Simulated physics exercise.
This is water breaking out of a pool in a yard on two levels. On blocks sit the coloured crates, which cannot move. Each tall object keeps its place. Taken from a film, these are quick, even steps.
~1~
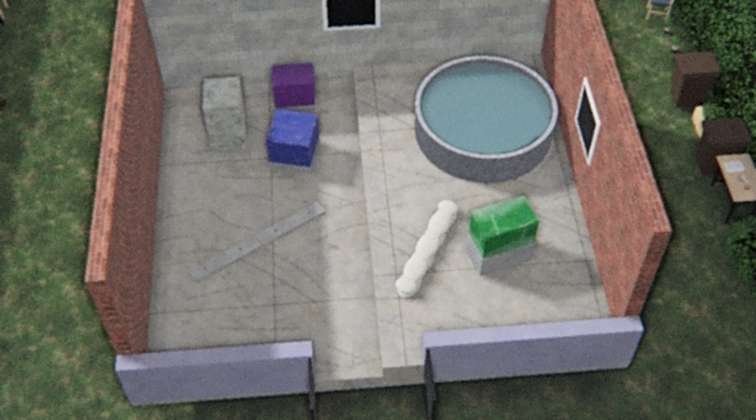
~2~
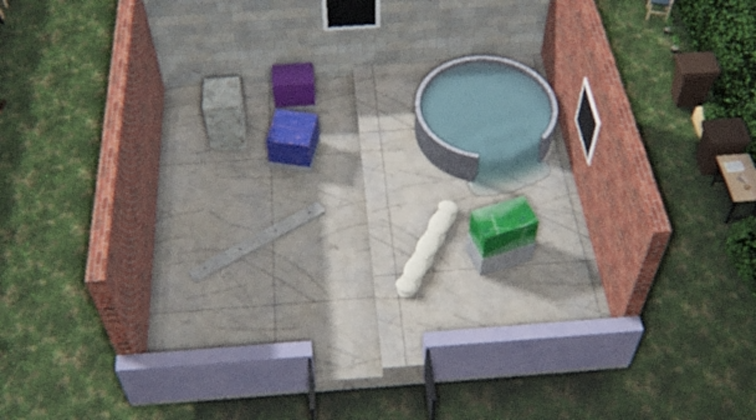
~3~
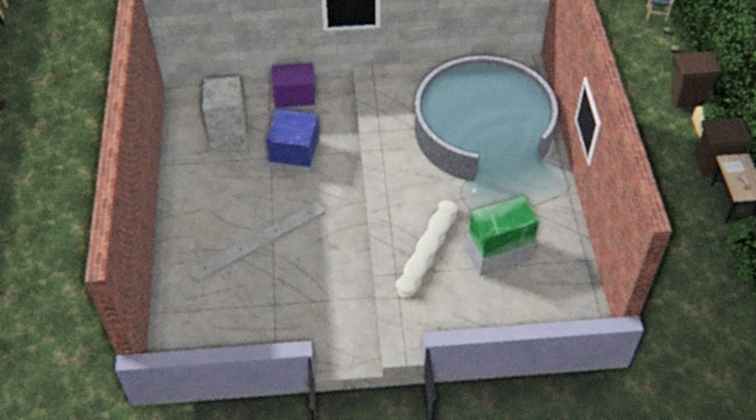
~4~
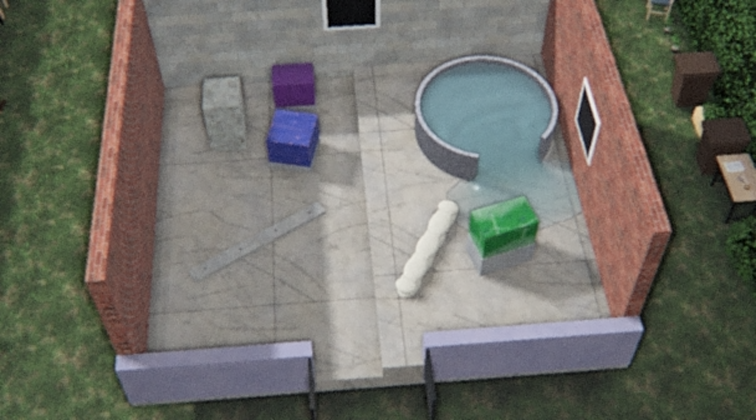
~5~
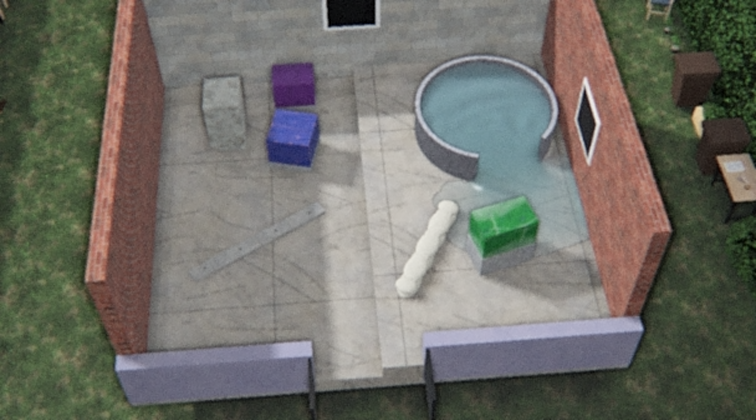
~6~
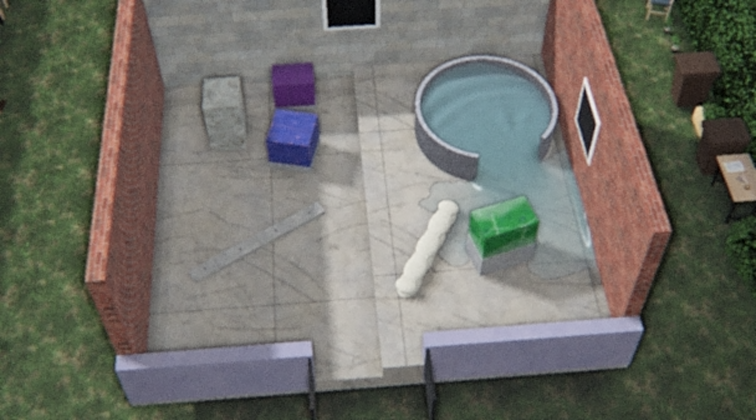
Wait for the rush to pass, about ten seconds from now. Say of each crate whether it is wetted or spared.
As I see it, the purple crate is going to stay free of water; the green crate is going to stay free of water; the blue crate is going to stay free of water.
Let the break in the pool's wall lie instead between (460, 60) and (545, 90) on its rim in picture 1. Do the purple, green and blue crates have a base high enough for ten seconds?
Purple crate is reached; green crate is not reached; blue crate is reached.
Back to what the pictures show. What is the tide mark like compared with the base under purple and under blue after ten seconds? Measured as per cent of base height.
The first reaches around 10 in a hundred, the second around 30.
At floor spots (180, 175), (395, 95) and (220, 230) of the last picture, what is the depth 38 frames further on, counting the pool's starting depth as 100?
Going in order, roughly 0, 0 and 0 %.
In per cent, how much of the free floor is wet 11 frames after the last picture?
That's roughly 20 per cent.
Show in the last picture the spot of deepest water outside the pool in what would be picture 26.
Somewhere near (570, 338), I think.
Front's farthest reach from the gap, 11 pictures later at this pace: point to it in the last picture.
The front tops out at about (401, 351).
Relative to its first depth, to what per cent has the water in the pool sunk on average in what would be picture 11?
Around 68 percent, give or take.
A moment on, water covers 15 % of the floor; the purple crate not reached, the green crate water round its plinth, the blue crate not reached.
Next, water covers 20 % of the floor; the purple crate not reached, the green crate water round its plinth, the blue crate not reached.
Then, water covers 35 % of the floor; the purple crate not reached, the green crate water round its plinth, the blue crate not reached.
Later, water covers 50 % of the floor; the purple crate not reached, the green crate water round its plinth, the blue crate water round its plinth.
In the end, water covers 75 % of the floor; the purple crate stayed above the water, the green crate stayed above the water, the blue crate stayed above the water.
